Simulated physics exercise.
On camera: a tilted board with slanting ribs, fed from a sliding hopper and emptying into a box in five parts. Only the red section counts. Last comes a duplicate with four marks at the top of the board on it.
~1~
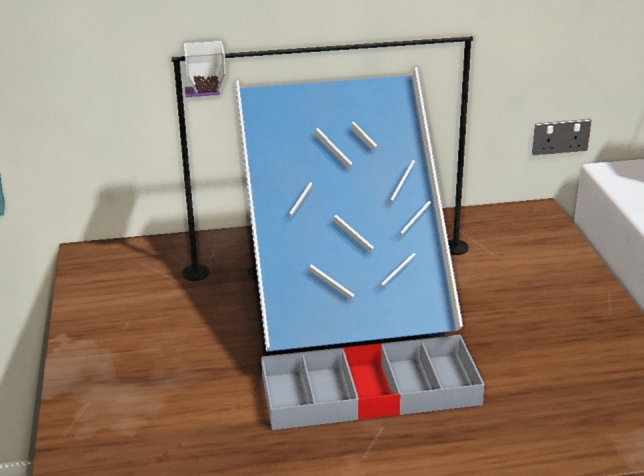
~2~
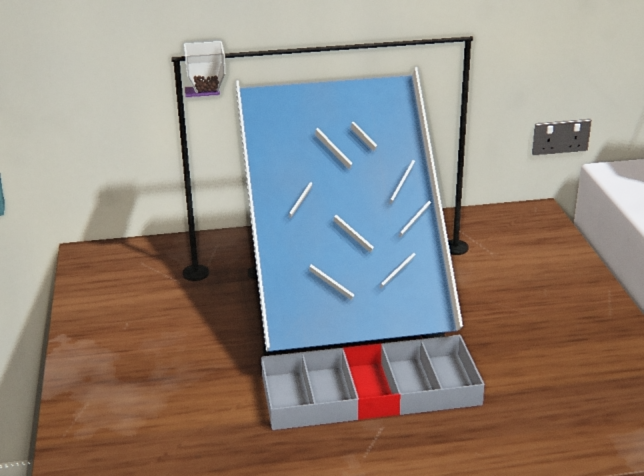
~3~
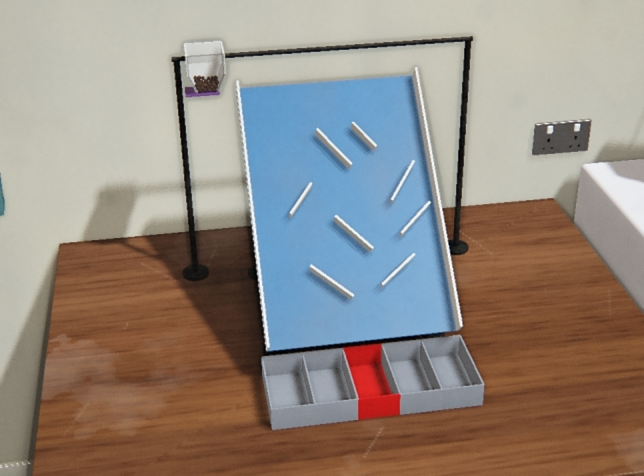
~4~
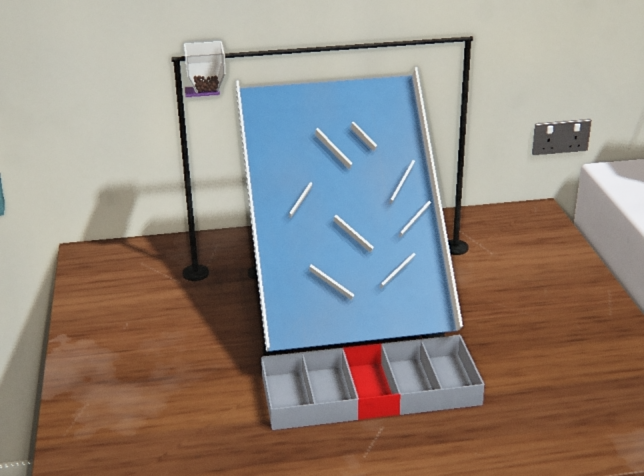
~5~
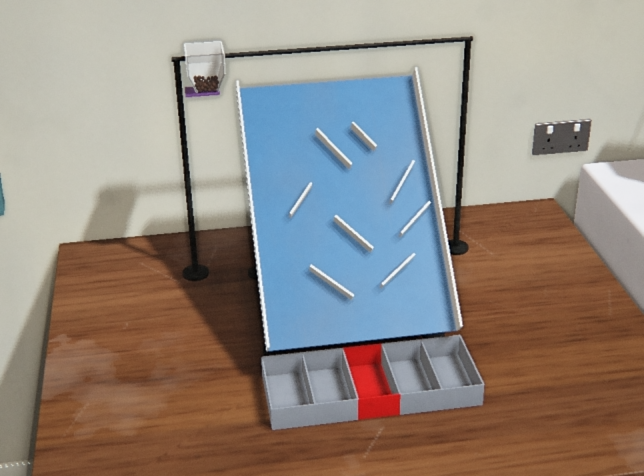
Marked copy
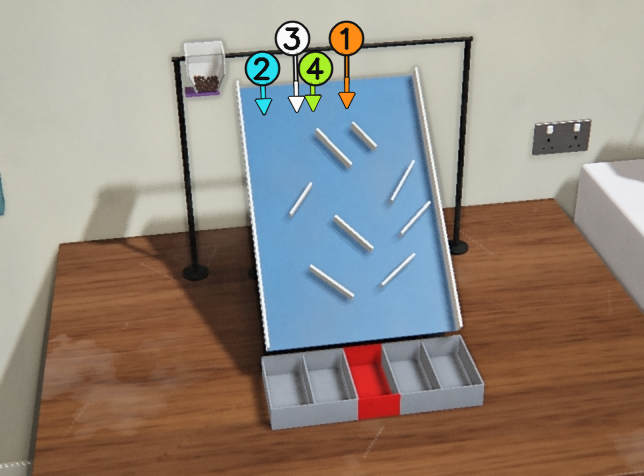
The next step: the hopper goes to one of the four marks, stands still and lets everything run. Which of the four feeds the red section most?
I would pick mark 1.
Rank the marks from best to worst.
The order is 1, 4, 3, 2.
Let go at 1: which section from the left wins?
It is the third one.
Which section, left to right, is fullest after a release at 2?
The first from the left.
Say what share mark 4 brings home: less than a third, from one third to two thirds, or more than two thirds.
It is from one third to two thirds.
On the marked copy, mark 1 meets the board at (346, 102); mark 2 meets the board at (263, 108); mark 3 meets the board at (296, 106); mark 4 meets the board at (313, 105).
Choosing 1, most in the red section, about a quarter in other sections.
Choosing 2, none in the red section, nearly all in other sections.
Choosing 3, about a quarter in the red section, most in other sections.
Choosing 4, about half in the red section, about half in other sections.
